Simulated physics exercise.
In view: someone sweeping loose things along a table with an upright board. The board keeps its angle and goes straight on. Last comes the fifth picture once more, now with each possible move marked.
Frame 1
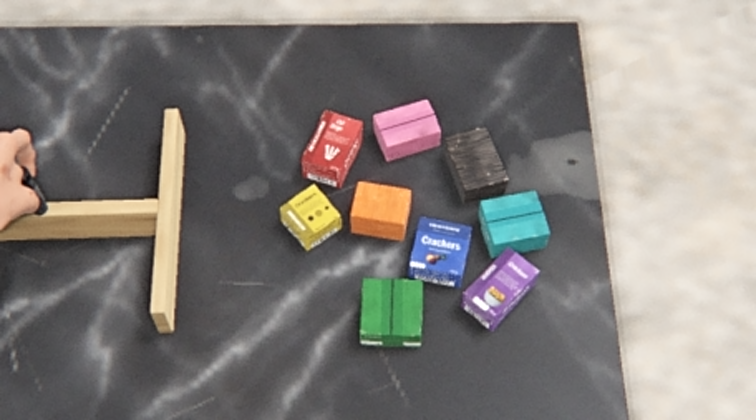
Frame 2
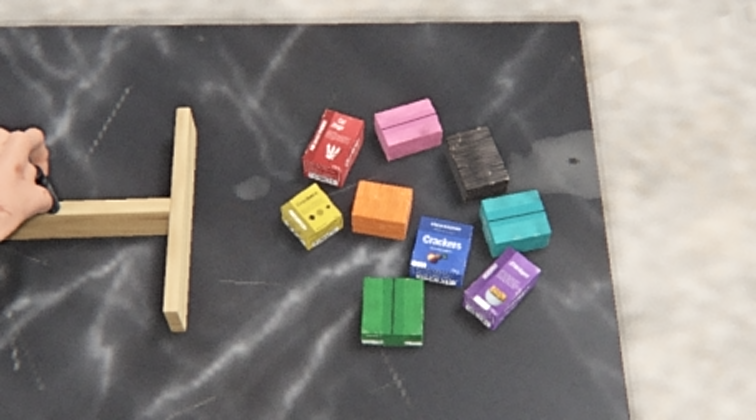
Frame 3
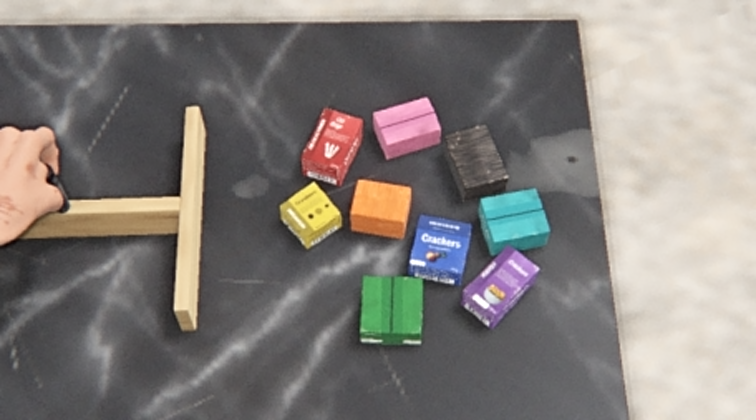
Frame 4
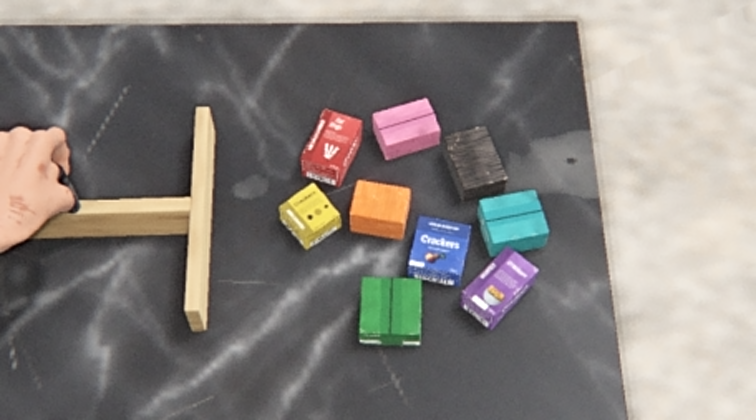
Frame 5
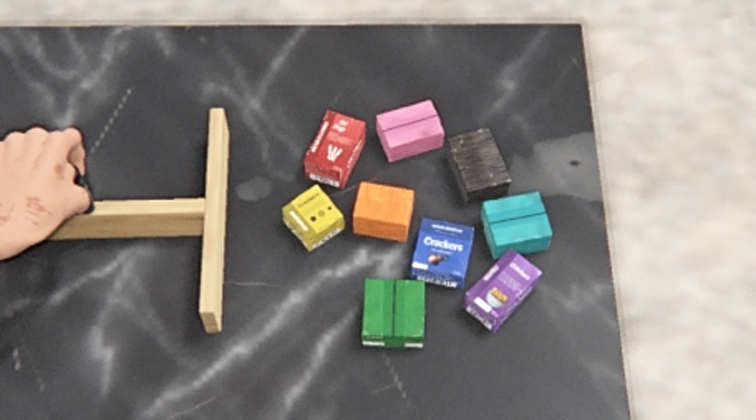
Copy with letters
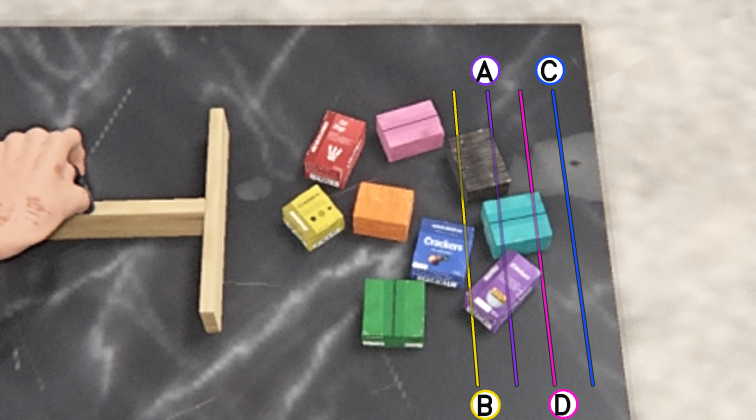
A hand slides an upright wooden board slowly right across a dark table toward colourful boxes.
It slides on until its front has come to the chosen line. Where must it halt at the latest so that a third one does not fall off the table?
Stop at A.
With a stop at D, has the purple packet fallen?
By then, yes.
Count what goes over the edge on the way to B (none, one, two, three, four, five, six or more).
By then, none.
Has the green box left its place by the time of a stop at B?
Yes.
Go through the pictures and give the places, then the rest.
The first picture shows yellow packet (311, 219); green box (392, 313); black block (475, 165).
The second picture shows board (177, 204); turquoise box (514, 223).
The third picture shows board (186, 203); orange block (381, 209).
The fourth picture shows board (198, 203); pink box (406, 130).
The fifth picture shows board (212, 205); yellow packet (313, 219); green box (394, 314); black block (478, 166).
On the copy, A at (501, 227); B at (465, 228); C at (571, 227); D at (536, 227).
On A. First, board (317, 204); red packet (345, 149); orange block (397, 212).
Then, board (421, 204); turquoise box (553, 228); black block (533, 170).
Finally, board (499, 203); turquoise box over the edge; black block over the edge; two fallen.
By contrast, B is within the limit but short; C drops five; D drops five.
